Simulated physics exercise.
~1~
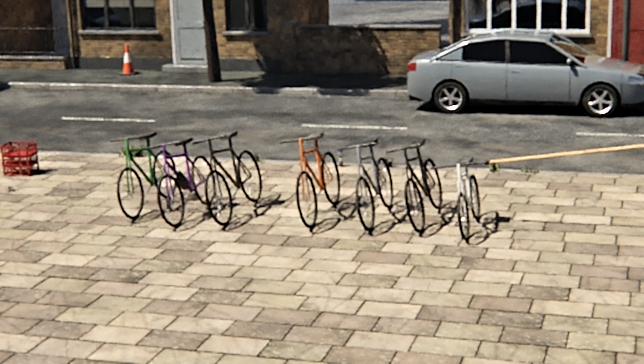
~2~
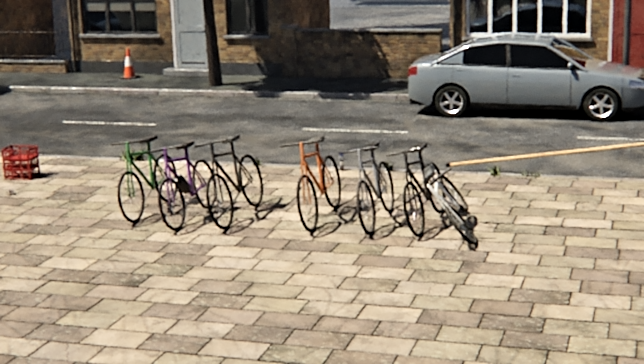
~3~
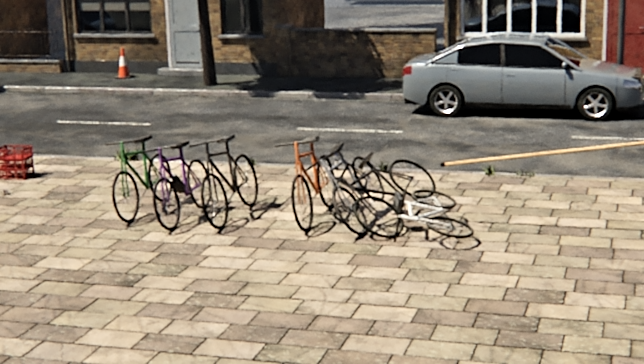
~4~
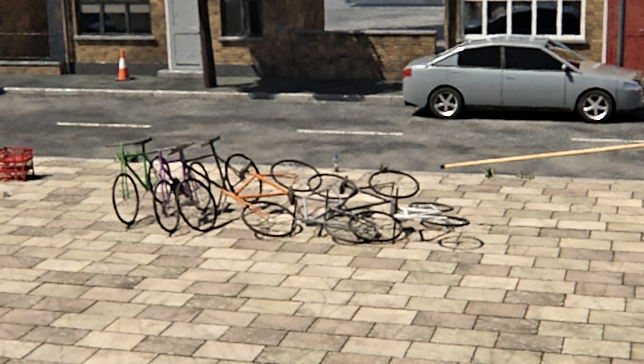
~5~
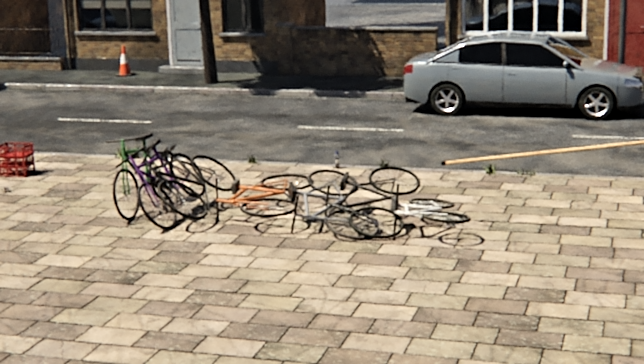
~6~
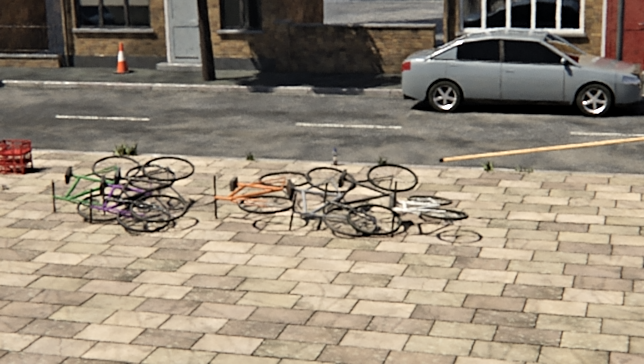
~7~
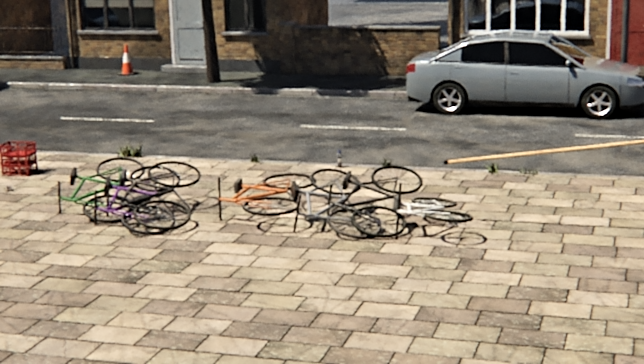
A row of parked bicycles toppled one after another across the paving, starting at the right when a long pole nudged the end one, then taking down the orange, purple and finally green bikes, until all lay in a tangled heap.
